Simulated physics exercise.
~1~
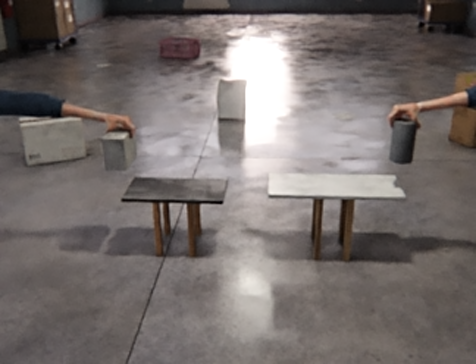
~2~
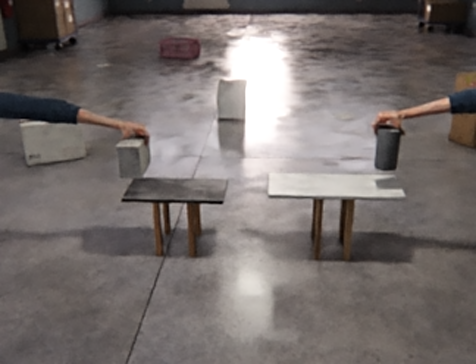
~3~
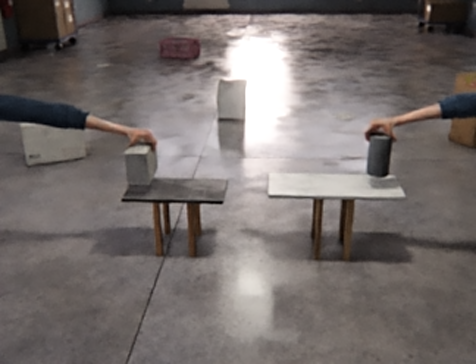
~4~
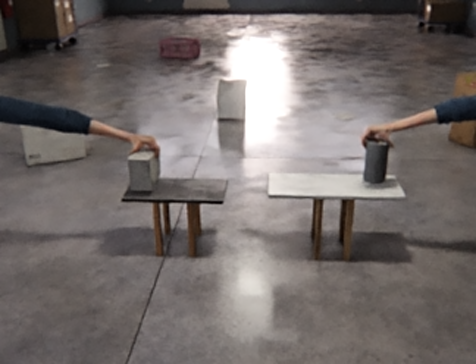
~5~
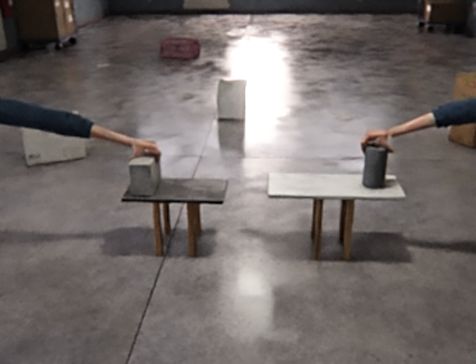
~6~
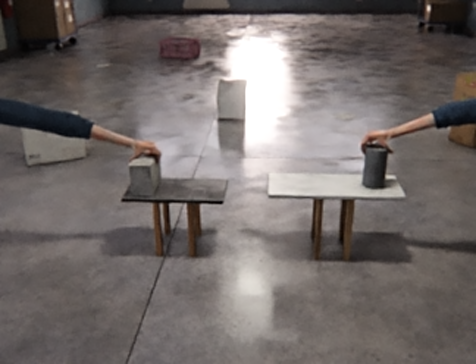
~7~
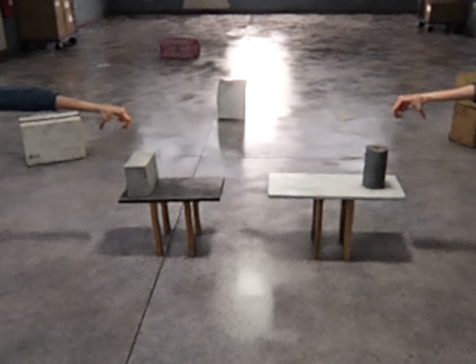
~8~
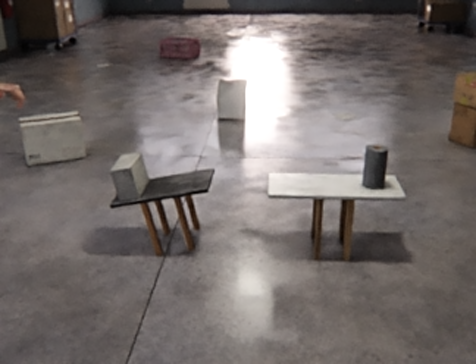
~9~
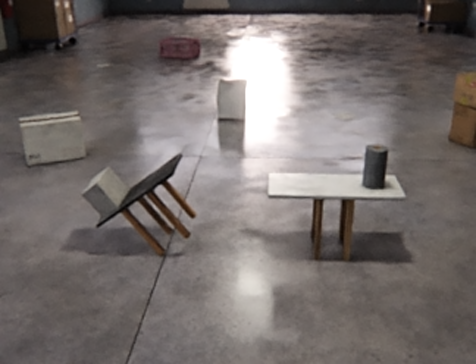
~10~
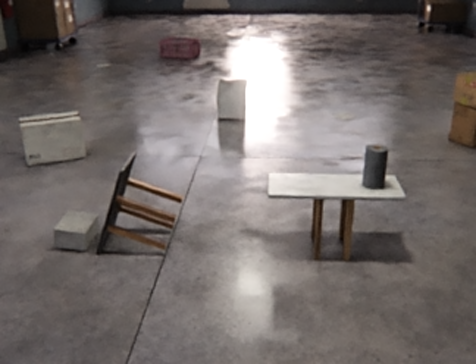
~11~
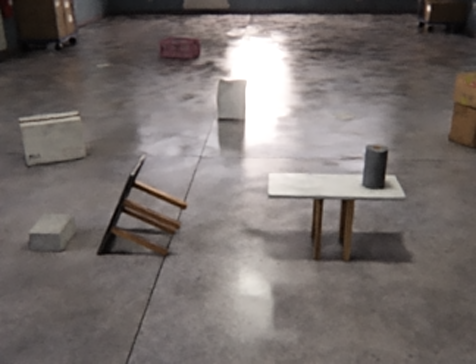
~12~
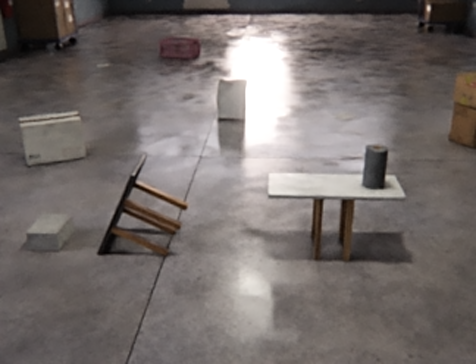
Two hands setting a pale block and a dark cylinder on small tables, the black one tipping over leftward, the white one standing.
